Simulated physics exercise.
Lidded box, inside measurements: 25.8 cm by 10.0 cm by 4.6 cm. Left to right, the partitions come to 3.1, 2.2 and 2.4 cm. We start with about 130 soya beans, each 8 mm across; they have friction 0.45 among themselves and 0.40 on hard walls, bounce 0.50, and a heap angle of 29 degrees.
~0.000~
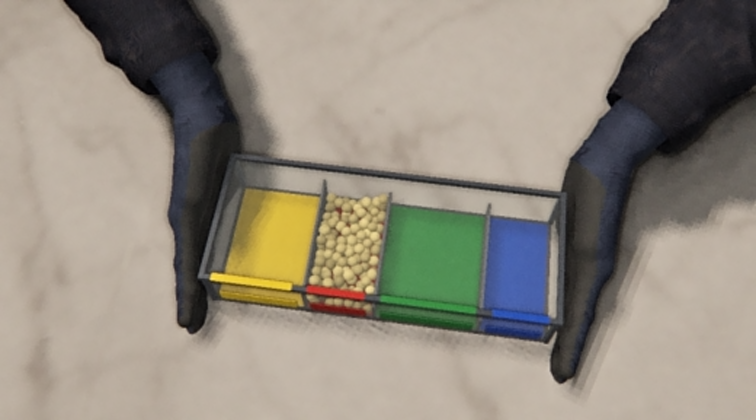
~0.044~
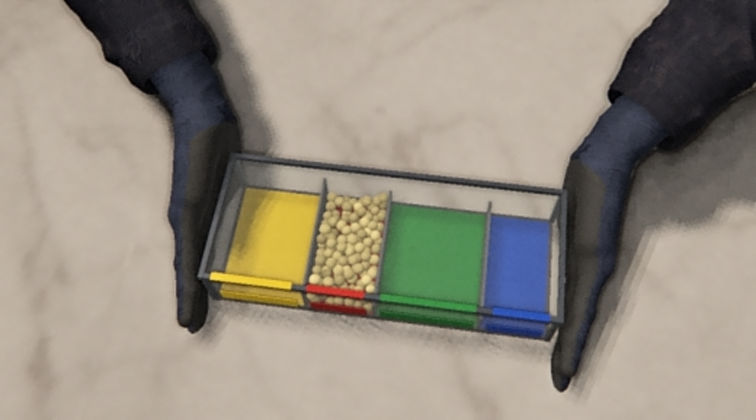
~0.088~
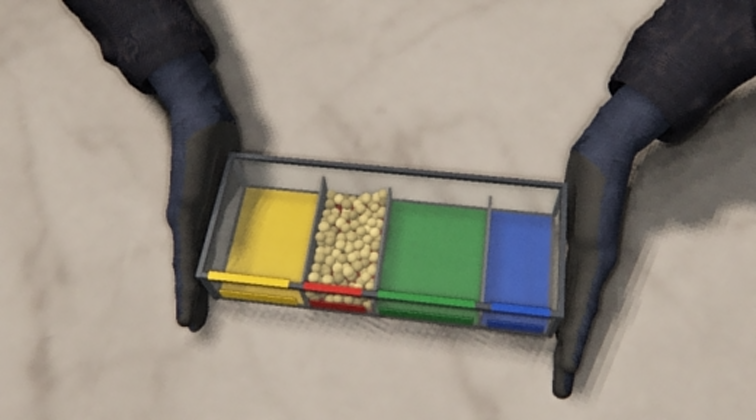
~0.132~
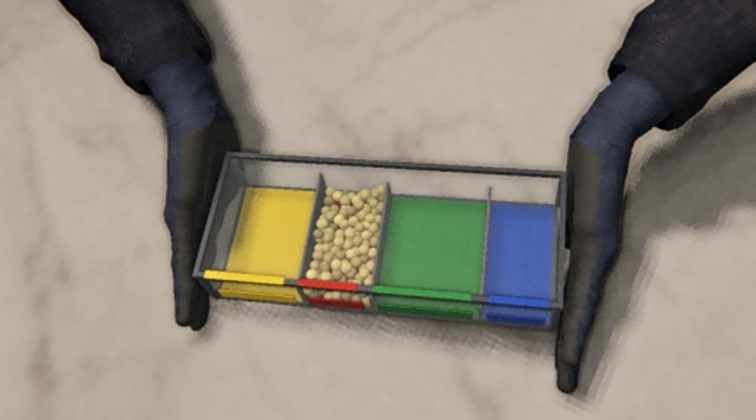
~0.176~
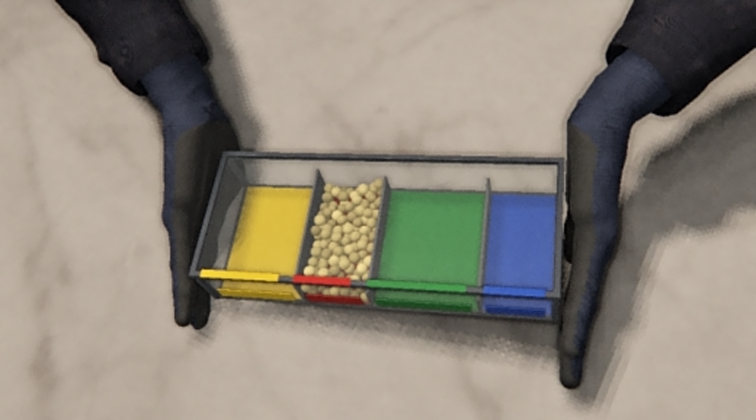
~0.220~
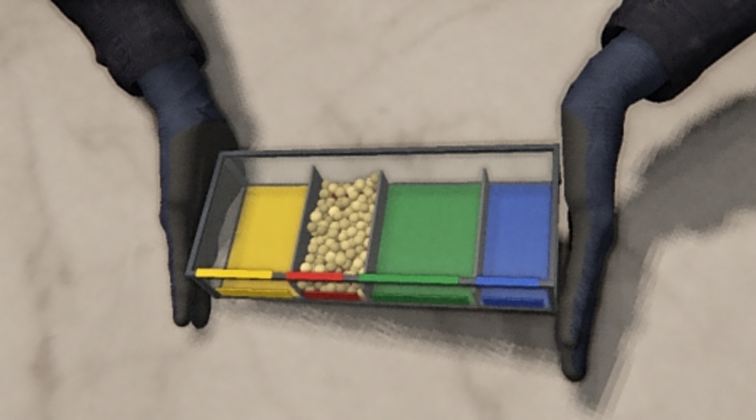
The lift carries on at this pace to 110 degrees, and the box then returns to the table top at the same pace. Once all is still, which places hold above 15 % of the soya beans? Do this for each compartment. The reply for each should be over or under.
For red it is over, for blue it is under, for green it is under, for yellow it is over.
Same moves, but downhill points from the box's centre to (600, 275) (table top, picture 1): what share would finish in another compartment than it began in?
About 100 per cent.
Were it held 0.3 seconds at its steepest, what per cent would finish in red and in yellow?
That would leave red with 50 percent and yellow with 50 percent.
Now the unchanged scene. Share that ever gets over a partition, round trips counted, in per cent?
55 per cent, give or take.
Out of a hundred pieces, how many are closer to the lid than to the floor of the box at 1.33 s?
Something like 70 percent of the pieces.
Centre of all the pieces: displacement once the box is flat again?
Net shift: Approx. 4.5 cm.
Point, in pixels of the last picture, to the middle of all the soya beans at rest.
Close to pixel (297, 242).
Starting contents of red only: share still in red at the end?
Around 50 %.
Then, at 1.33 s, tilt 110 degrees; red 65 %, yellow 35 %.
Then, at 2.07 s, tilt 50 degrees; red 50 %, yellow 50 %.
After 2.84 s, tilt 0 degrees; red 45 %, yellow 55 %.
In the end, at 3.4 s, red 45 %, blue 0 %, green 0 %, yellow 55 %.
